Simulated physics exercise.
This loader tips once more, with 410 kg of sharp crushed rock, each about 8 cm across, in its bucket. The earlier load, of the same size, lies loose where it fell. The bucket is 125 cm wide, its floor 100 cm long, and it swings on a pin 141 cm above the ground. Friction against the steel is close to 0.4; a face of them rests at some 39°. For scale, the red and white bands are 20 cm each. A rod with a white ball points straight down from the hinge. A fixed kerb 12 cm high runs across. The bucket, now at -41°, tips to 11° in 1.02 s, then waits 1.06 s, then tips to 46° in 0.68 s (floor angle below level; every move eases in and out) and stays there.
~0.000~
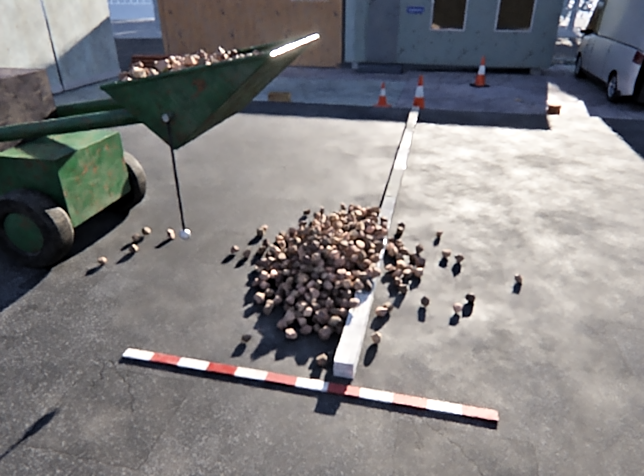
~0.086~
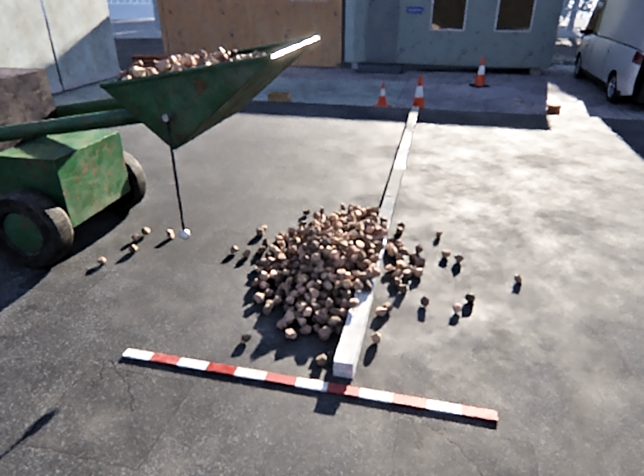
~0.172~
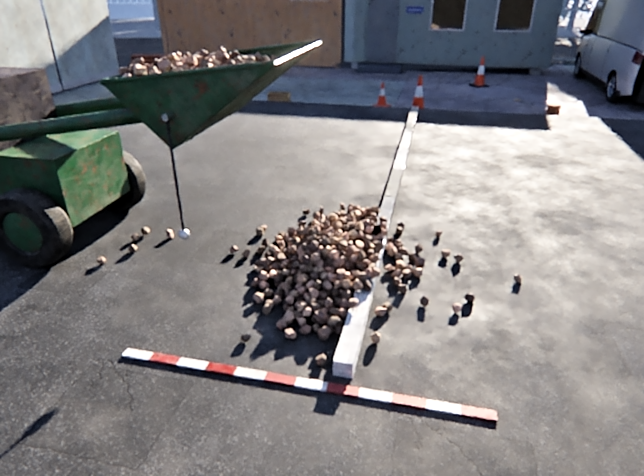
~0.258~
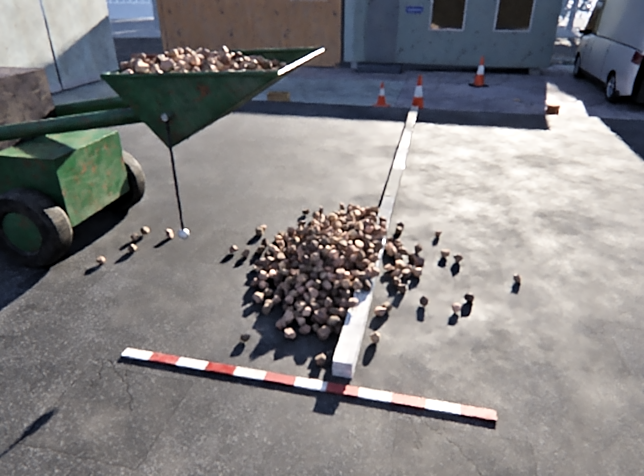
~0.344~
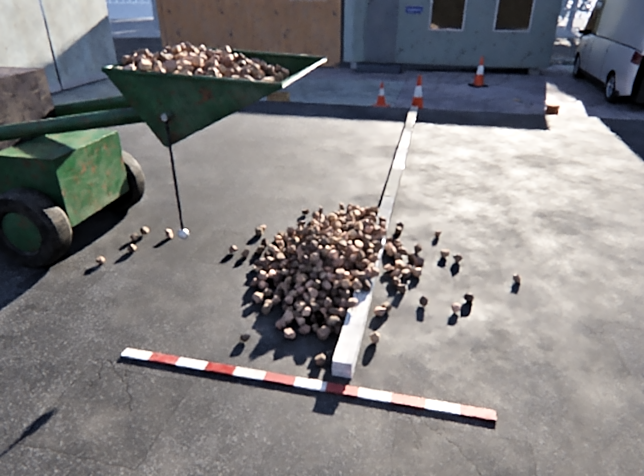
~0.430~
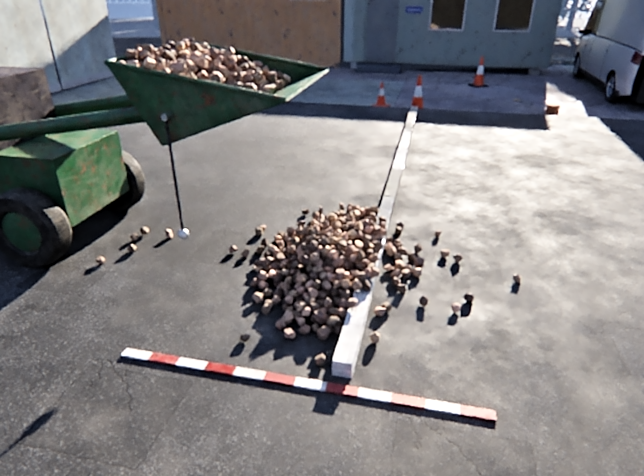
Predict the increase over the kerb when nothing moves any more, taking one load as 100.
Close to 3 parts in a hundred.
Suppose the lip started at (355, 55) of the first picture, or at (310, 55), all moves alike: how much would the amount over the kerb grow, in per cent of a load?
Near 70 per cent from the first place, 25 from the second.
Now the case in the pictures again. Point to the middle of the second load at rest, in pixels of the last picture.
Their middle is at about (300, 245).
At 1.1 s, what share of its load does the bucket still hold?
It holds some 100 per cent.
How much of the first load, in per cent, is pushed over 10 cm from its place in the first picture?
Roughly 5 per cent of them.
After 0.8 s the floor is at 3°; in per cent of one load, 100 in the bucket, 96 on this side of the kerb, 5 over the kerb; the foremost stones are at (453, 272).
After 1.1 s the floor is at 11°; in per cent of one load, 100 in the bucket, 96 on this side of the kerb, 5 over the kerb; the foremost stones are at (453, 272).
After 3.2 s the floor is at 46°; in per cent of one load, 7 in the bucket, 189 on this side of the kerb, 6 over the kerb; the foremost stones are at (453, 272).
After 5.9 s the floor is at 46°; in per cent of one load, 0 in the bucket, 193 on this side of the kerb, 8 over the kerb; the foremost stones are at (455, 276). Net gain over the kerb, 3.
